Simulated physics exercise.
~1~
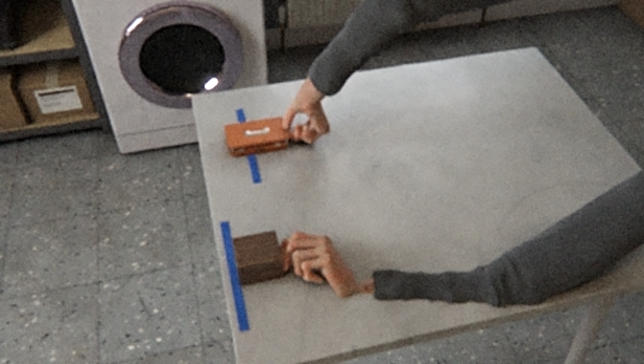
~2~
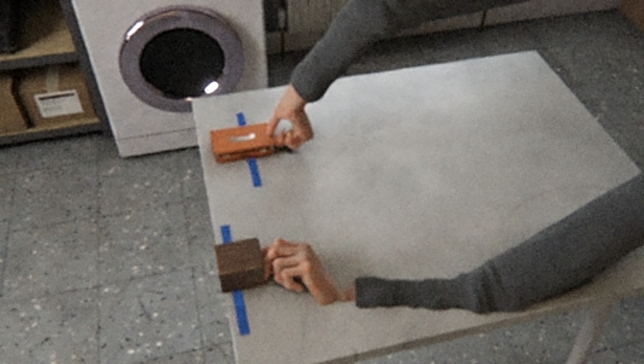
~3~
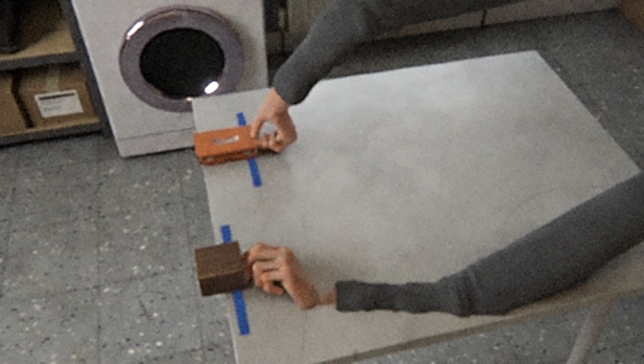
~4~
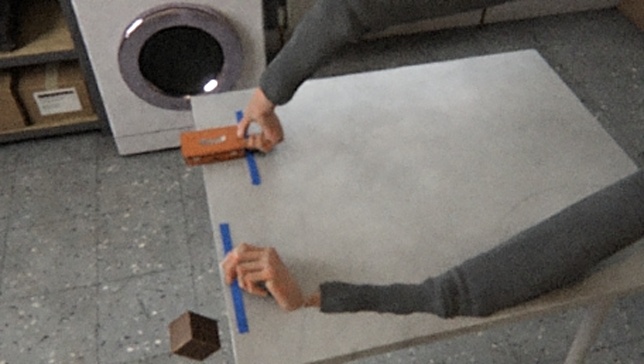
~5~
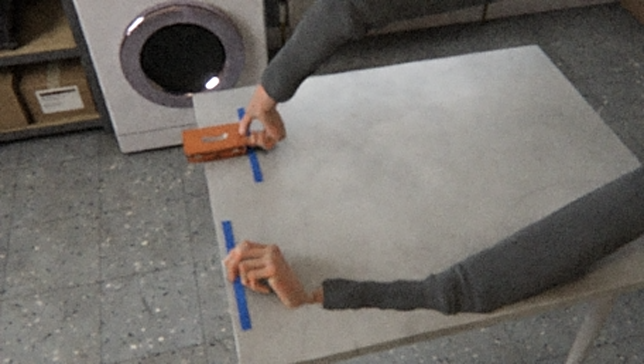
A brown block tipped off the left edge of a table and dropped out of sight after two hands pushed it and an orange case left past strips of blue tape, while the case stayed on top, poking over the edge.
